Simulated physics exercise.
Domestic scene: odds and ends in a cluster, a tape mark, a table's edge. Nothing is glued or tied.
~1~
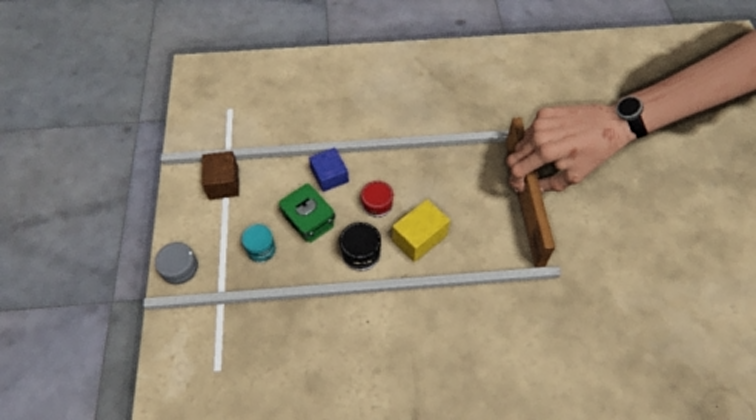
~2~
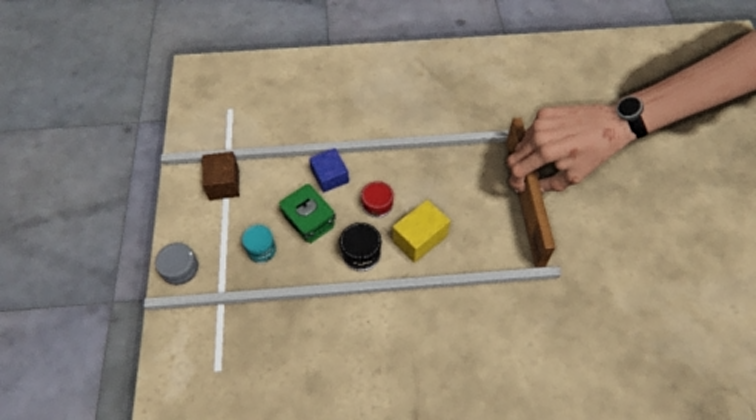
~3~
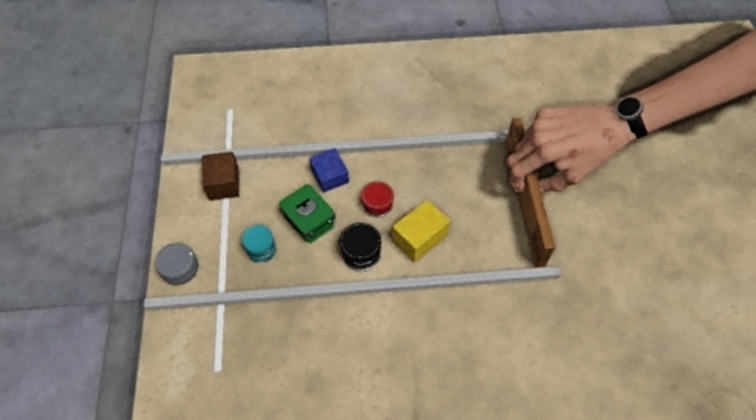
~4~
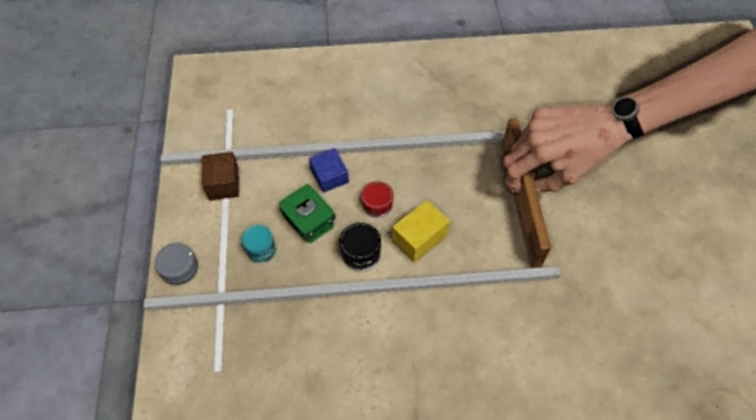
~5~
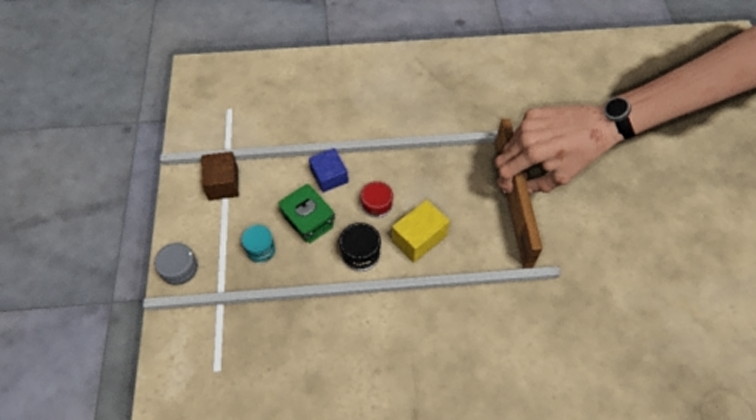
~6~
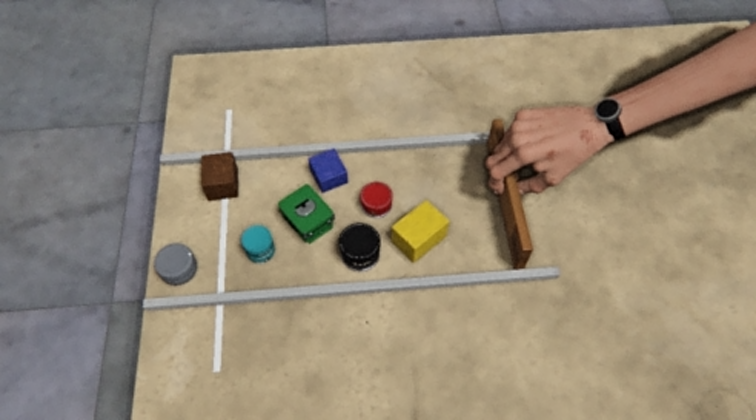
Wooden board held by a hand sliding slightly left between two rails, while the coloured blocks and round containers stay still.
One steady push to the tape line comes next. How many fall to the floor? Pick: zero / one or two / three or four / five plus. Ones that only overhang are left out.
That comes to one or two.
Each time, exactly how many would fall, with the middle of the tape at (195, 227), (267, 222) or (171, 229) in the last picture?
5, 0, 6.
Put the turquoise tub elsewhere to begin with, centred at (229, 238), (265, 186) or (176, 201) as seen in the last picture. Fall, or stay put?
Going place by place, the turquoise tub sits tight; sits tight; ends up off.
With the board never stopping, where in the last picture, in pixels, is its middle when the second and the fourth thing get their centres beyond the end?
At roughly (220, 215), then roughly (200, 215).
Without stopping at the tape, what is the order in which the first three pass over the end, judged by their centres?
Listed earliest first, they are the grey lid, then the turquoise tub, then the black pot.
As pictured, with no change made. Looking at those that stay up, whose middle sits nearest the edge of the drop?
I'd say the turquoise tub.
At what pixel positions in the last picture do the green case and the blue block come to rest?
Near (173, 216) and (210, 175).
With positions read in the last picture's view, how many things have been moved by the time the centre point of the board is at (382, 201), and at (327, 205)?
At the one place 3, at the other 6.
Soon after, none off yet; grey lid at rest near (176, 264); brown block at rest near (220, 176); turquoise tub at rest near (259, 245).
Then, none off yet; grey lid at rest near (176, 264); brown block at rest near (220, 176); turquoise tub moved about its own width near (237, 240).
At rest, the number that fall off is one or two; fallen, grey lid.
